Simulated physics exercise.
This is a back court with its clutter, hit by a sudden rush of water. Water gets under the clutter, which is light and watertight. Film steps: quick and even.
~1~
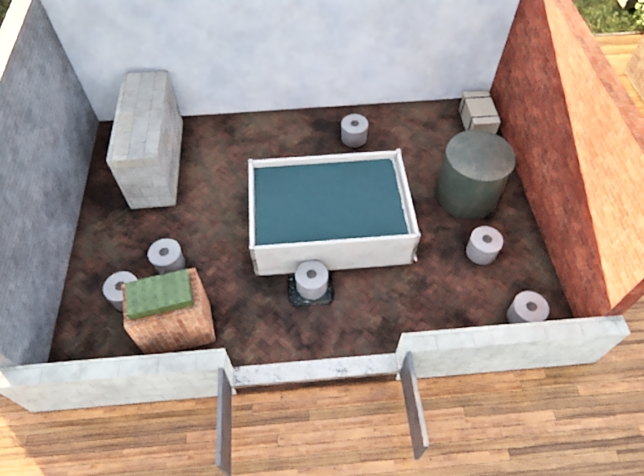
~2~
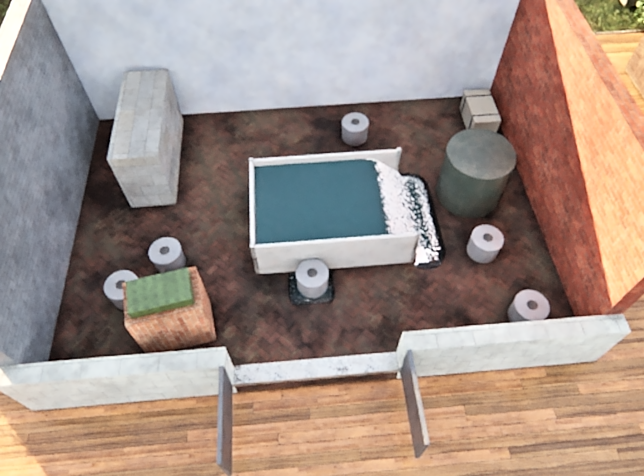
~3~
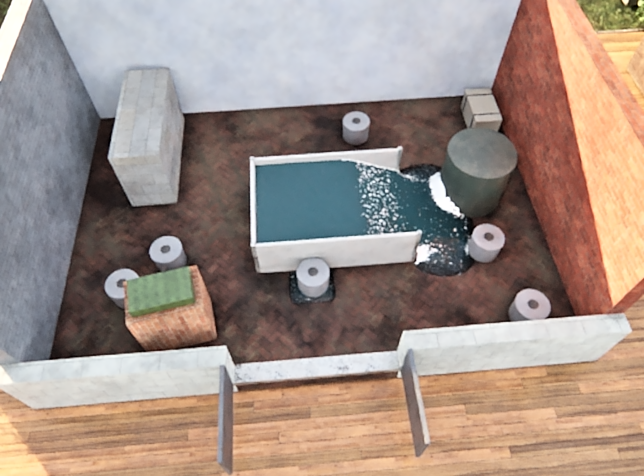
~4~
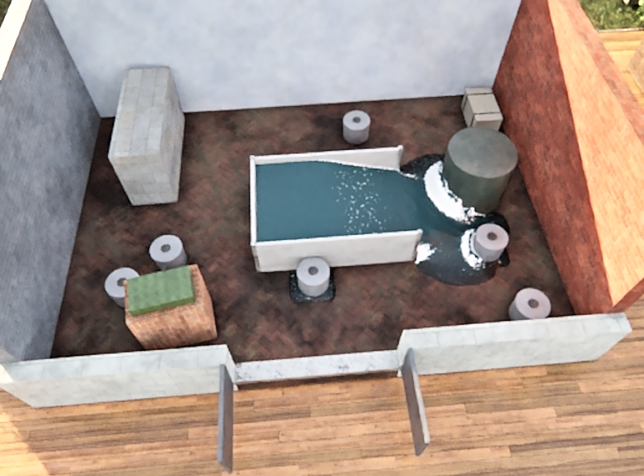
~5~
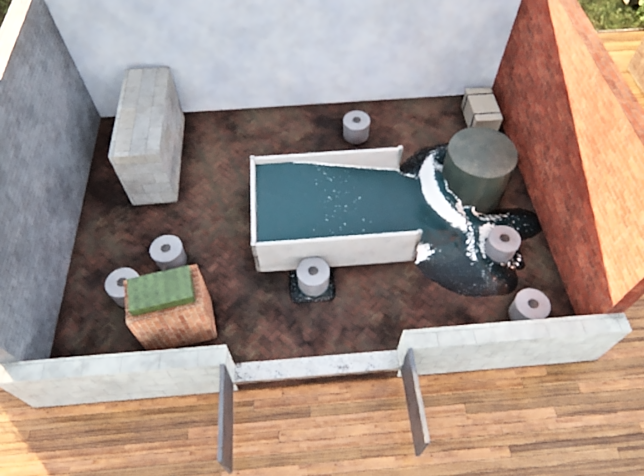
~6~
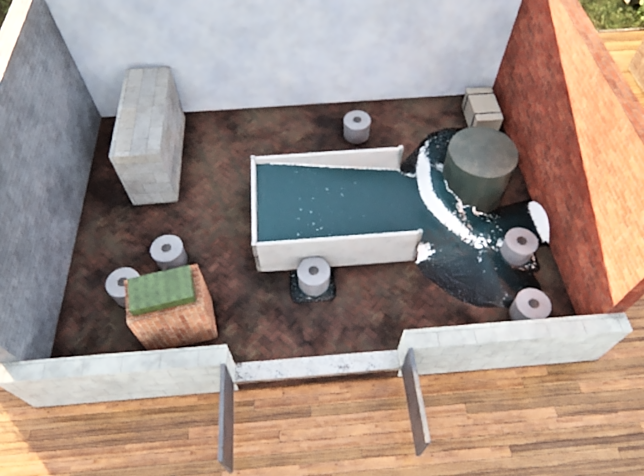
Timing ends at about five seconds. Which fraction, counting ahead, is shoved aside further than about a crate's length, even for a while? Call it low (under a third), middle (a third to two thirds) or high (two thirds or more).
Middle.
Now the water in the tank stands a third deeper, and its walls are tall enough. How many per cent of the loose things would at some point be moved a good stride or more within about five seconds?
Share displaced: Approx. 60 percent.
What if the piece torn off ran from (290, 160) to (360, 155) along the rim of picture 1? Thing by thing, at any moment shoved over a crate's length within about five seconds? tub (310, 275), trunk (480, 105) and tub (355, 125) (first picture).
In turn: Stayed within it, moved that far, moved that far.
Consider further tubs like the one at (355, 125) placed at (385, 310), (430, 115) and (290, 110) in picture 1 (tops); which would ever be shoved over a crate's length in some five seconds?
Taking them one at a time: Gets driven off, then gets driven off, then remains close.
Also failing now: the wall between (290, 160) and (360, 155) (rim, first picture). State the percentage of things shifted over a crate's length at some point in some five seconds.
I'd guess around 20 percent of them.
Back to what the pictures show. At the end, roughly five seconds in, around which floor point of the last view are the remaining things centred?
Close to pixel (249, 249).
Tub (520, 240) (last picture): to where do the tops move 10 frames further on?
It should end up around (552, 300).
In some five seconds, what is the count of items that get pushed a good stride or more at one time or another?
I get 5.
A moment on, 1 of 8 are well off their spots; 1 afloat.
Next, 1 of 8 are well off their spots; 3 afloat.
Later, 3 of 8 are well off their spots; 1 afloat.
In the end, 5 of 8 are well off their spots, and 5 have been at some point; 1 afloat.
